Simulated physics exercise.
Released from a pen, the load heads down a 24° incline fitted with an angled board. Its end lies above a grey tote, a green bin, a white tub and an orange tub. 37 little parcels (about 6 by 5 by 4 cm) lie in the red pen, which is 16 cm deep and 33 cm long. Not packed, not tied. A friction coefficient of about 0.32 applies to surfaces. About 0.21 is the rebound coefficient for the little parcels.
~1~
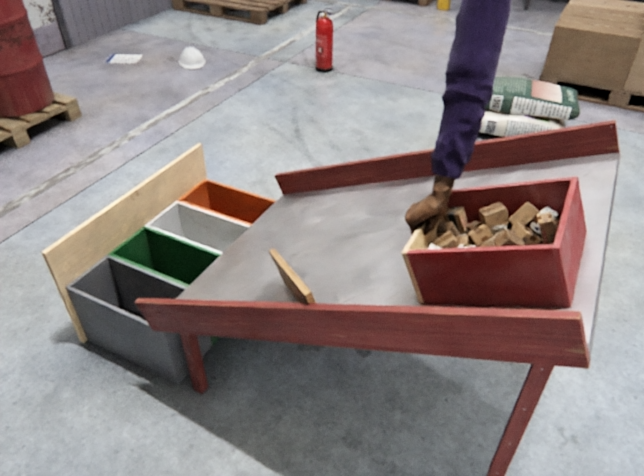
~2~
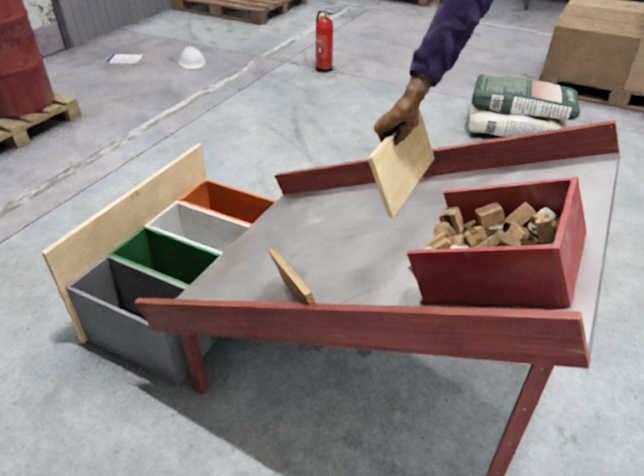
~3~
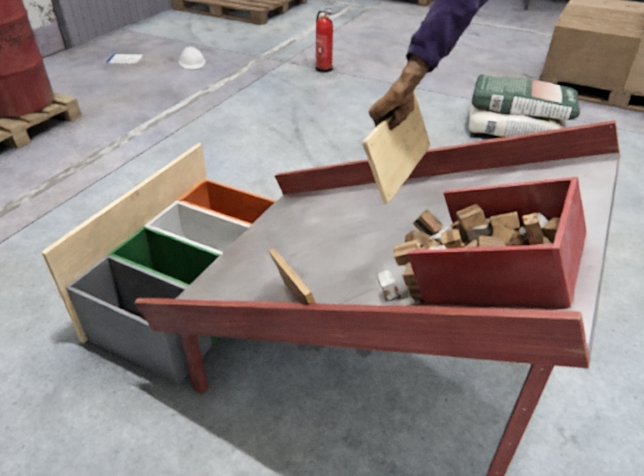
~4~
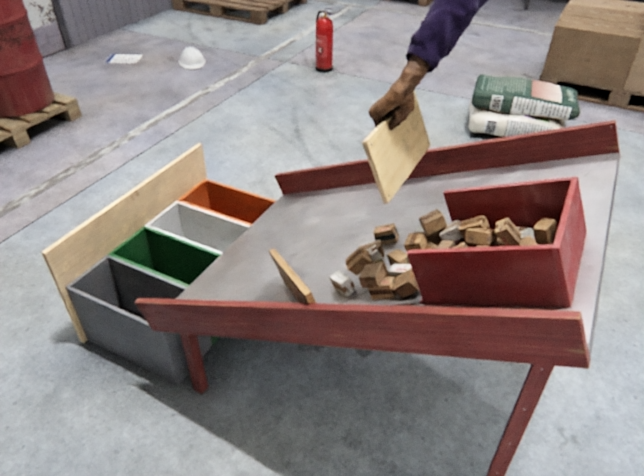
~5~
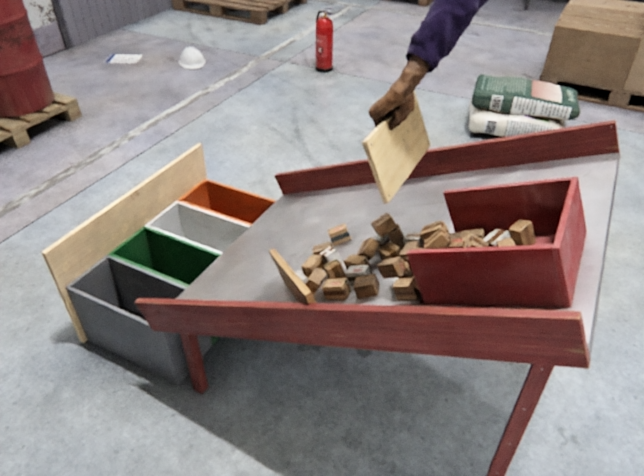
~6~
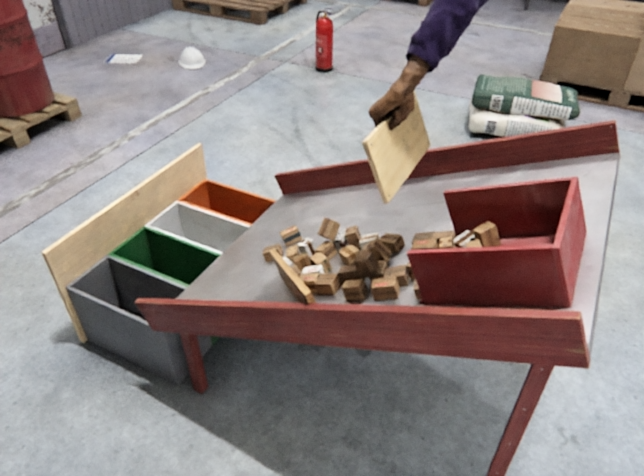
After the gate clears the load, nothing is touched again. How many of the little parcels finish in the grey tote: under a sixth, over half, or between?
Below one sixth of the little parcels end in the grey tote.
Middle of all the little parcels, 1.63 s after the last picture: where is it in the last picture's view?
(161, 290).
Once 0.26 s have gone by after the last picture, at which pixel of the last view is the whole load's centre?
The middle of the load sits near (313, 256).
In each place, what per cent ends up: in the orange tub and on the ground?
Result: Near 0 % and near 0 %.
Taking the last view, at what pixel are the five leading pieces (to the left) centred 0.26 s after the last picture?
Centre: About (233, 246) px.
Then, 0.26 s after the last picture, 1 in the green bin, 35 on the slope and 1 in the air.
Then, 0.59 s after the last picture, 3 in the green bin, 4 in the white tub, 24 on the slope and 6 in the air.
Then, 1.04 s after the last picture, 19 in the green bin, 8 in the white tub, 6 on the slope and 4 in the air.
When it is over (1.63 s after the last picture), 26 in the green bin, 9 in the white tub and 2 on the slope. Asked share, 0 of 37, 0 per cent.
